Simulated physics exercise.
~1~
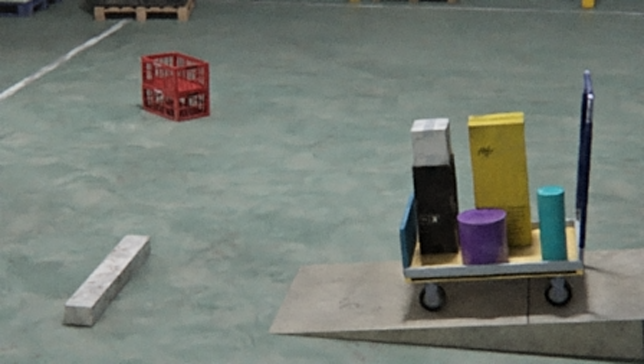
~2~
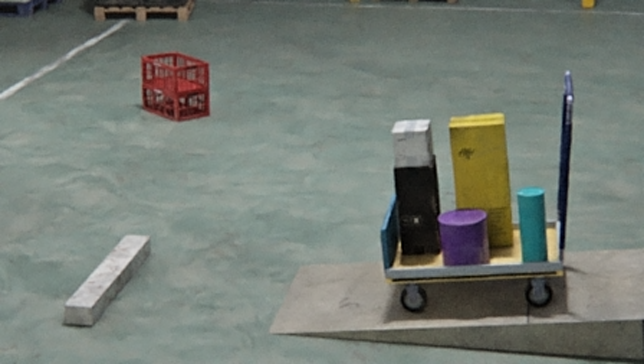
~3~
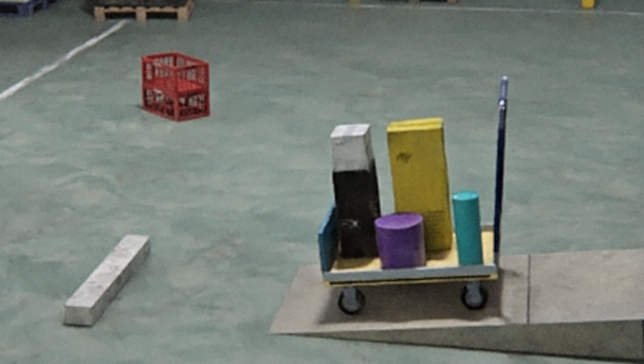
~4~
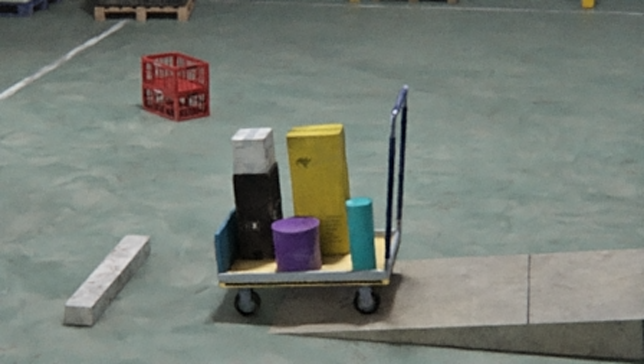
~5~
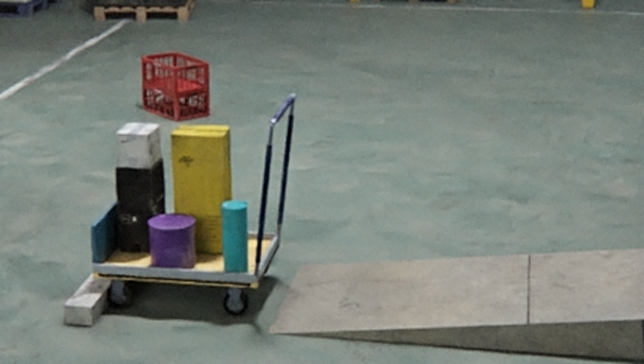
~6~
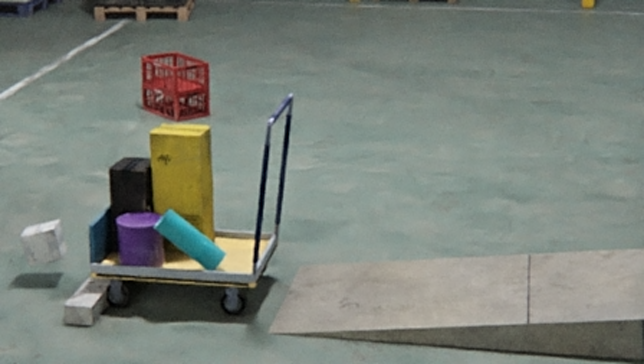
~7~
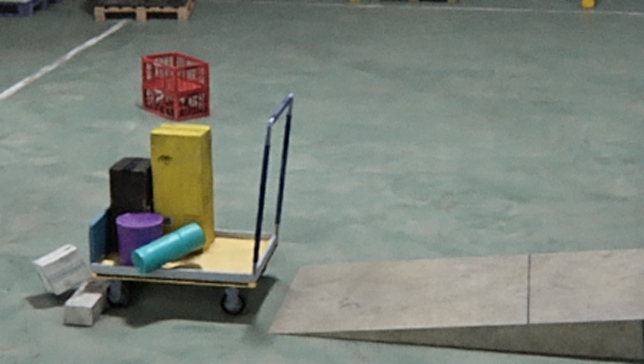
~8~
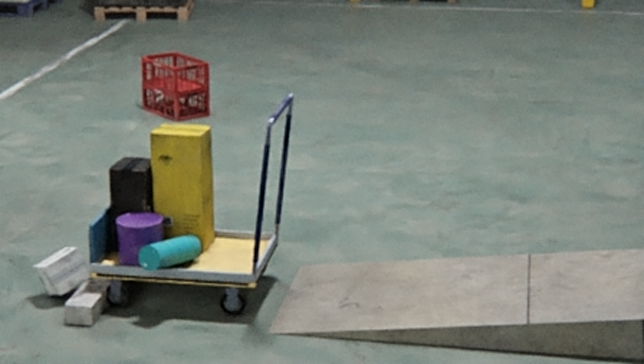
A loaded flat trolley rolled left down a ramp and across the floor until it stopped at a low kerb, where the white box flew off the front onto the floor and the turquoise canister toppled onto its side on the deck.
